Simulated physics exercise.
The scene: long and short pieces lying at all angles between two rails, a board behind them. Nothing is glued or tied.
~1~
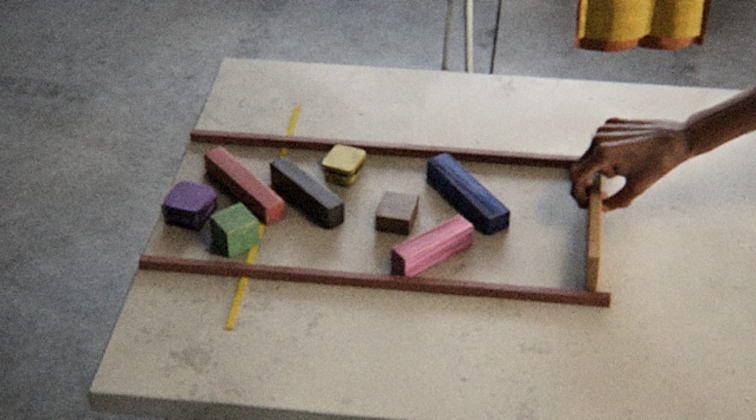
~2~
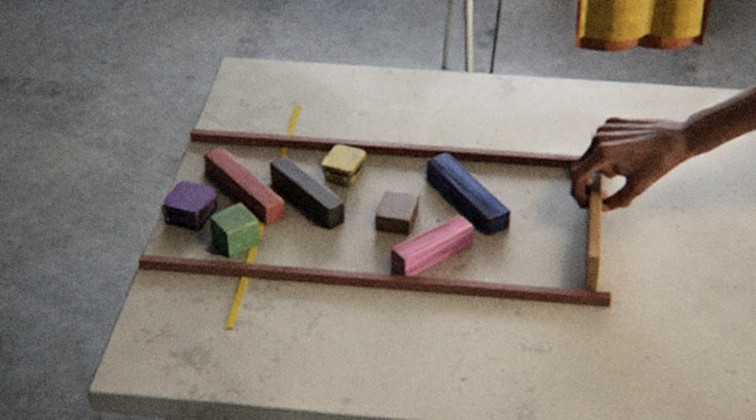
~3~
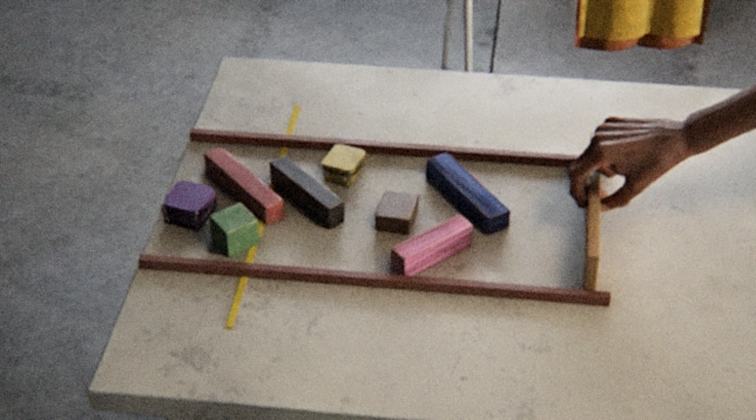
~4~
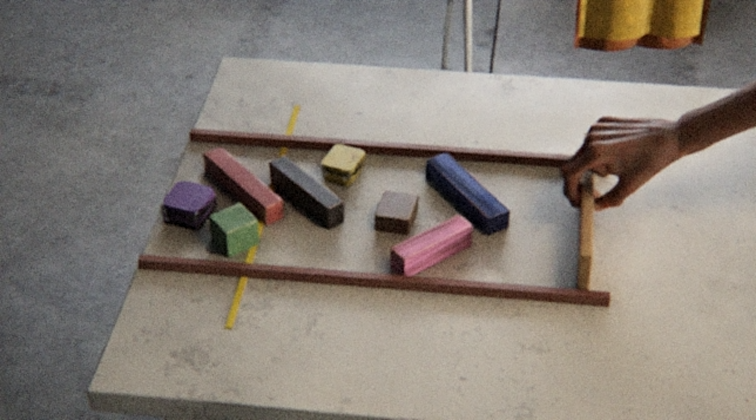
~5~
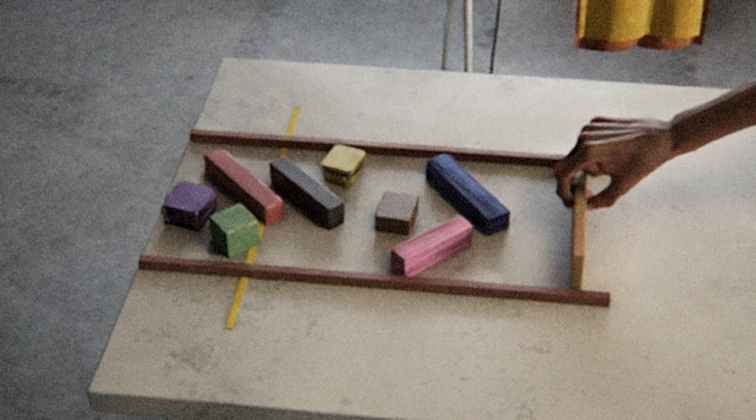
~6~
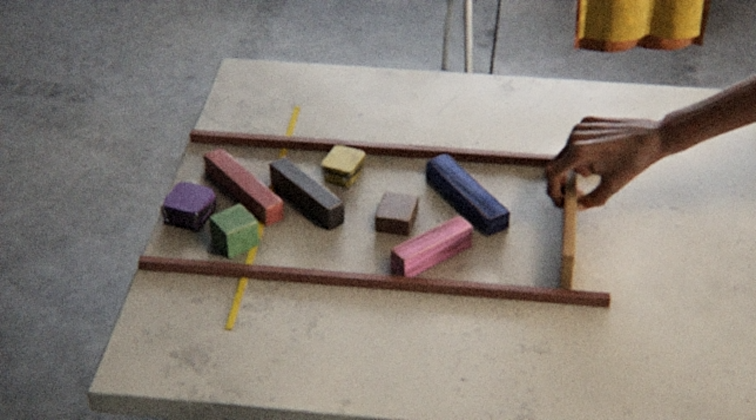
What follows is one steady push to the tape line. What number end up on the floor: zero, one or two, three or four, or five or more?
The number that fall off is one or two.
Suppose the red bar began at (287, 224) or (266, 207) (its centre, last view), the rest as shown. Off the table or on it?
In turn it is kept; remains up.
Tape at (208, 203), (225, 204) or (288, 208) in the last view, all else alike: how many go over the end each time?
It would be 3, 3 and 0.
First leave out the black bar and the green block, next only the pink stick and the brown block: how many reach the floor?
First 0, then 0.
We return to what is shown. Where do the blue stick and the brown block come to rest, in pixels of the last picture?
The blue stick stops around (262, 173); the brown block around (223, 199).
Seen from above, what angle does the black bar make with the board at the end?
Near 0 degrees.
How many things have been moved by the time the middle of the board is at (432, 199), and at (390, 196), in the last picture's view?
First 3, then 4.
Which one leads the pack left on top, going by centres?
That is the red bar.
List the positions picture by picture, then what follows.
Purple case (190, 206); red bar (243, 185); green block (235, 230); board (594, 211); tape (267, 206), in the first picture.
Red bar (243, 185); board (594, 211), in the second picture.
Green block (235, 230); yellow case (344, 166), in the third picture.
Purple case (190, 206); black bar (306, 192), in the fourth picture.
Red bar (243, 185); brown block (397, 213), in the fifth picture.
Purple case (190, 207); red bar (243, 186); green block (235, 231); board (569, 209); tape (267, 207), in the sixth picture.
Soon after, none off yet; purple case at rest near (190, 207); red bar at rest near (243, 186); green block at rest near (235, 231).
After that, none off yet; purple case displaced a little near (177, 209); red bar displaced a little near (210, 184); green block moving near (224, 234).
In the end, the number that fall off is one or two; gone, purple case.
